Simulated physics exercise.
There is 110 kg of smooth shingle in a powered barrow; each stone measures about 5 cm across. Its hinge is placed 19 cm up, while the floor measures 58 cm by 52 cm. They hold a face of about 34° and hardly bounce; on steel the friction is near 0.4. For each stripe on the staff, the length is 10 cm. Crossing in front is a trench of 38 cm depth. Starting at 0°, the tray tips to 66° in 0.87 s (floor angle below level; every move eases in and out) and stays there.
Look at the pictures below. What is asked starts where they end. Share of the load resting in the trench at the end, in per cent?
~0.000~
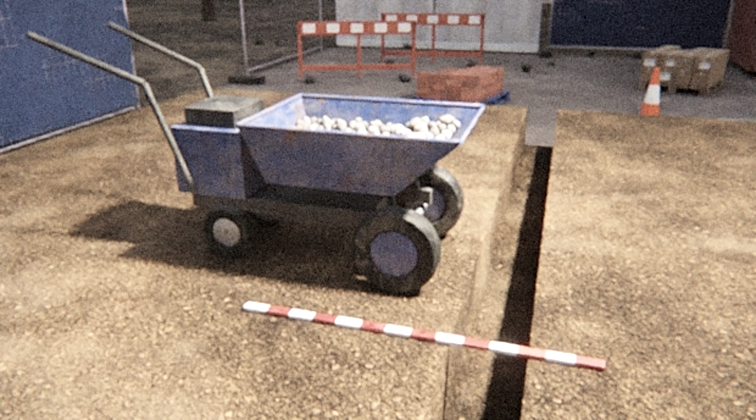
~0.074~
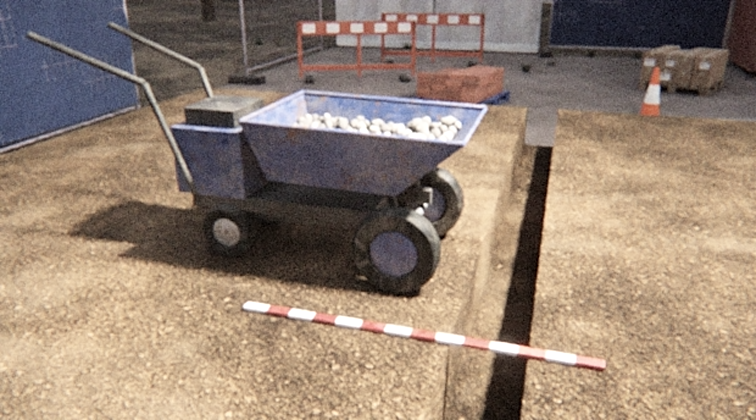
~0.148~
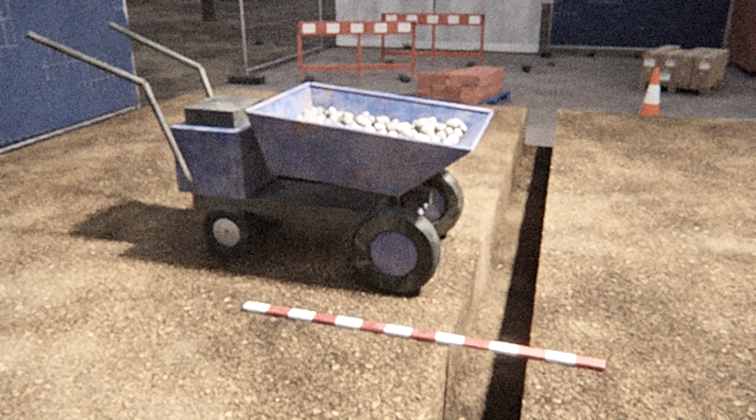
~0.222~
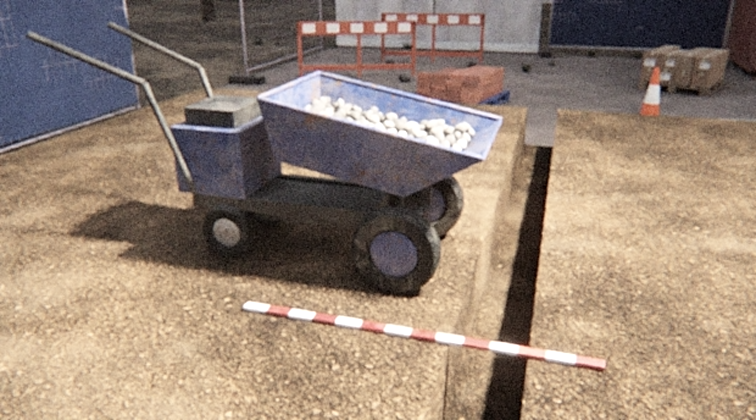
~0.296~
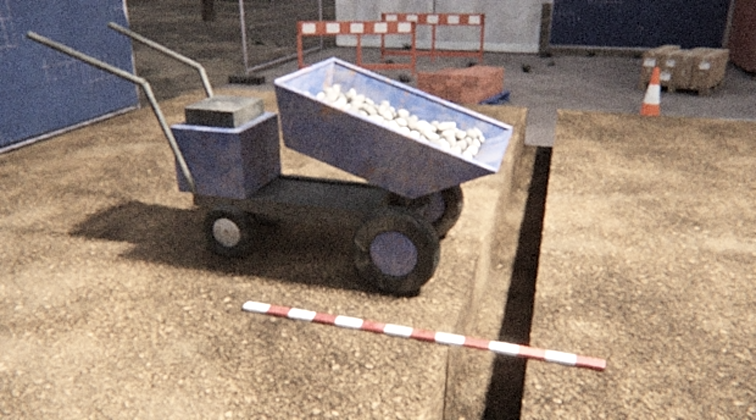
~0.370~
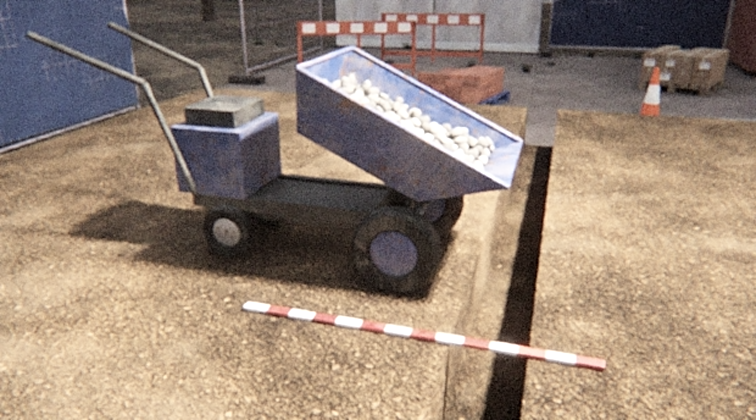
10 per cent.
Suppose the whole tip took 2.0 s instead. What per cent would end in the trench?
Roughly 20 per cent.
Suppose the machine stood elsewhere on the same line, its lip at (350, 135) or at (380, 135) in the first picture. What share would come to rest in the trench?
90 % and 85 %.
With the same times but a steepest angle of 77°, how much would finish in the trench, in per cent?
In that case near 5 per cent.
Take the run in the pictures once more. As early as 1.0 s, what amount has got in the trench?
I'd say near 0 per cent at that time.
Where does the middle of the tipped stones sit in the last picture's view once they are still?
At about pixel (615, 283) in the last view.
After 0.6 s the floor is at 55°; 100 % in the tray; the foremost stones are at (524, 203).
After 1.0 s the floor is at 66°; 66 % in the tray, 34 % past the trench; the foremost stones are at (617, 284).
After 1.3 s the floor is at 66°; 15 % in the tray, 1 % in the trench, 84 % past the trench; the foremost stones are past the picture's edge.
After 3.3 s the floor is at 66°; 0 % in the tray, 10 % in the trench, 90 % past the trench; the foremost stones are past the picture's edge.
